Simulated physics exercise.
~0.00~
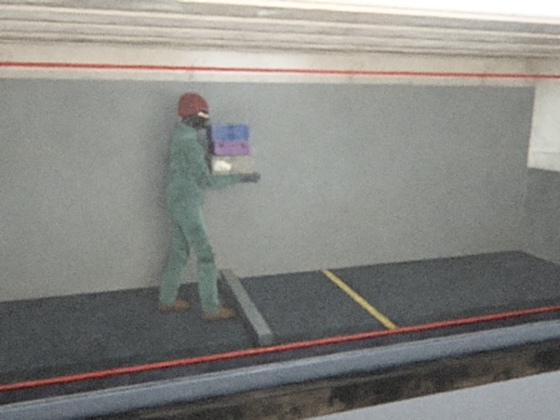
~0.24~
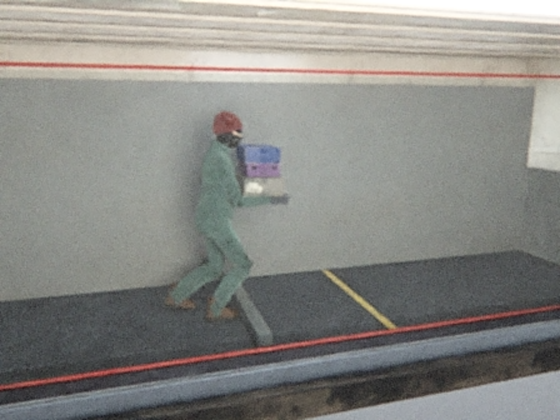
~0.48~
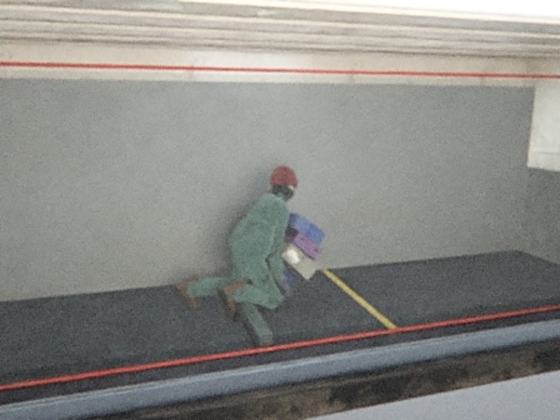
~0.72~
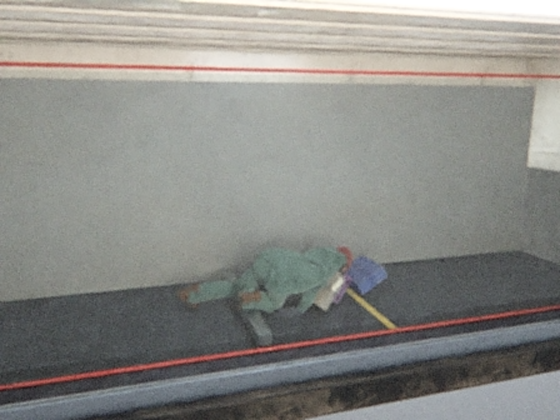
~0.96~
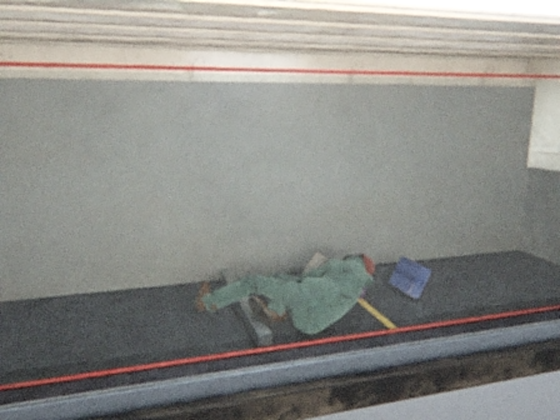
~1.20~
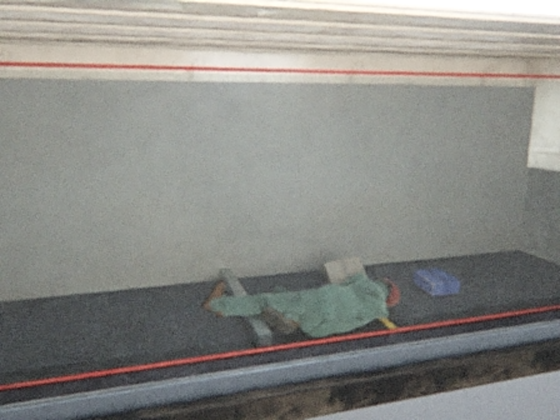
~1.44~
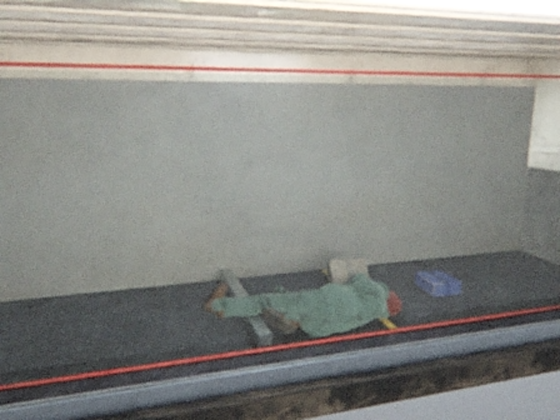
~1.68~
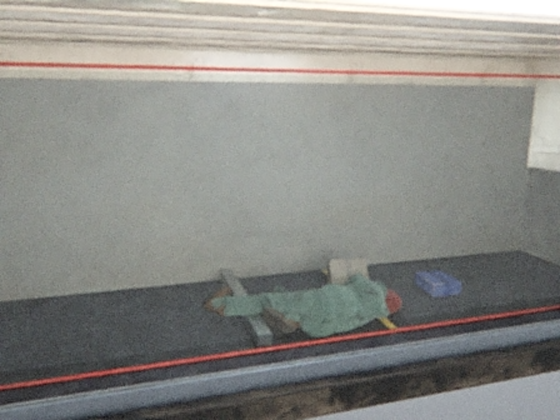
The clip shows a person in green coveralls and a red helmet carrying a stack of blue, purple and grey boxes rightward, then pitching forward over a low bar. The stack spills, and the person ends lying still, the grey box close by and the blue one beyond the yellow line.
